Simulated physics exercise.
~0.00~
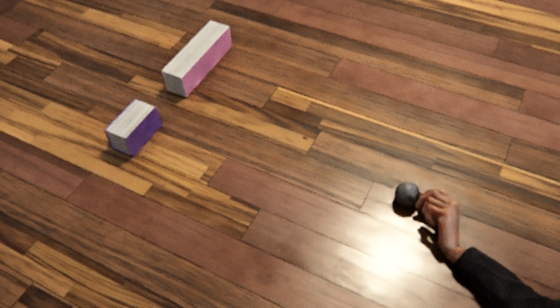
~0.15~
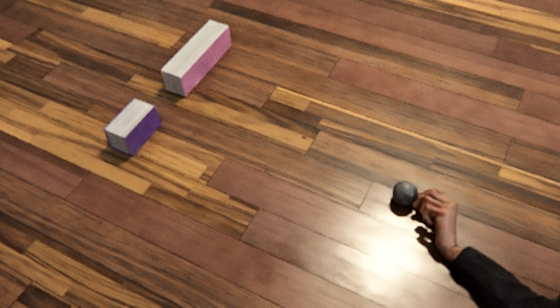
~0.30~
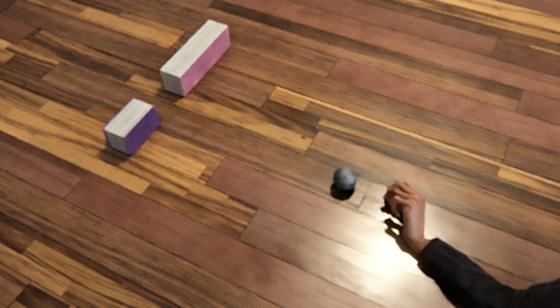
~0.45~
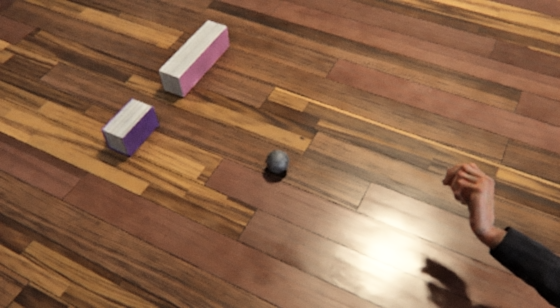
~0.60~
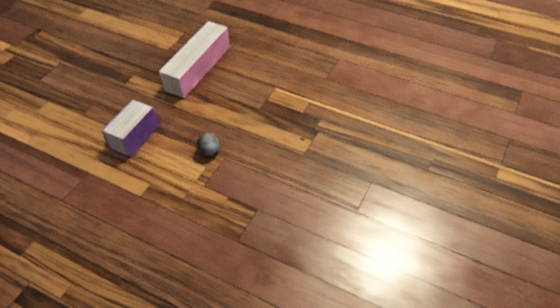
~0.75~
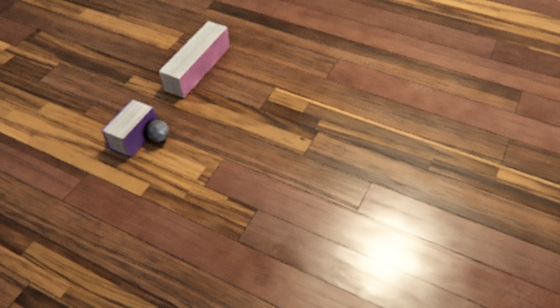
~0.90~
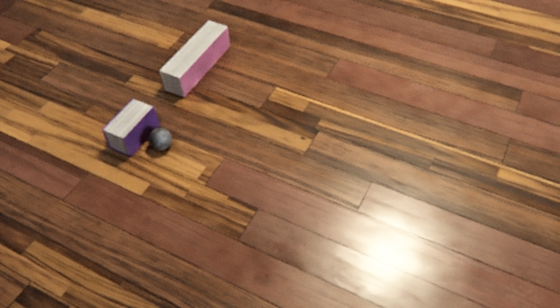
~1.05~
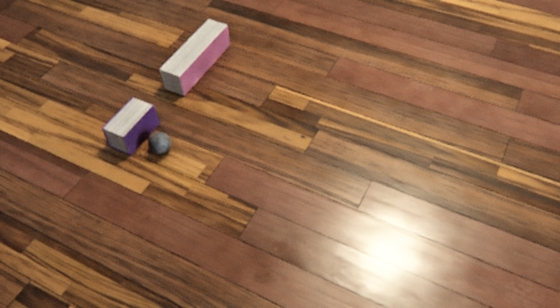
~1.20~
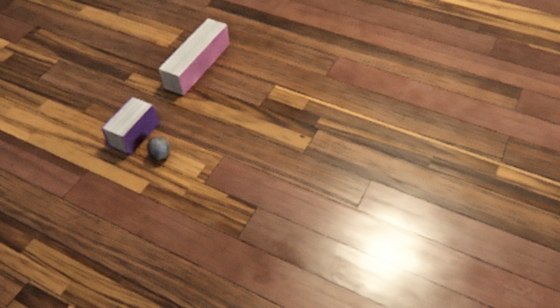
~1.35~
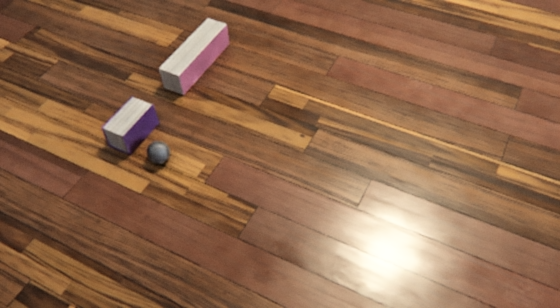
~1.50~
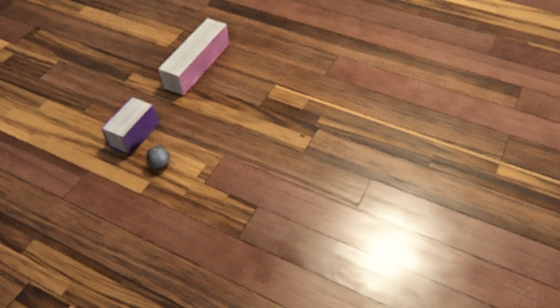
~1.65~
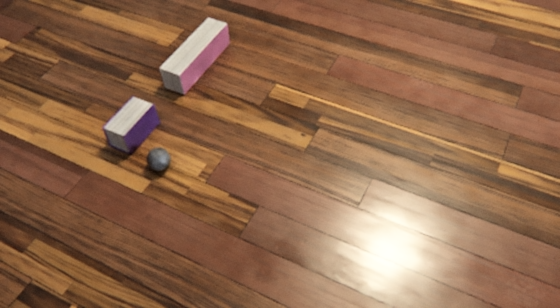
A small grey ball, released by a hand on the right, rolled left across the wooden floor toward two blocks, missed the gap and hit the purple one, then bounced off and crept slightly toward the viewer, ending up just beside it.
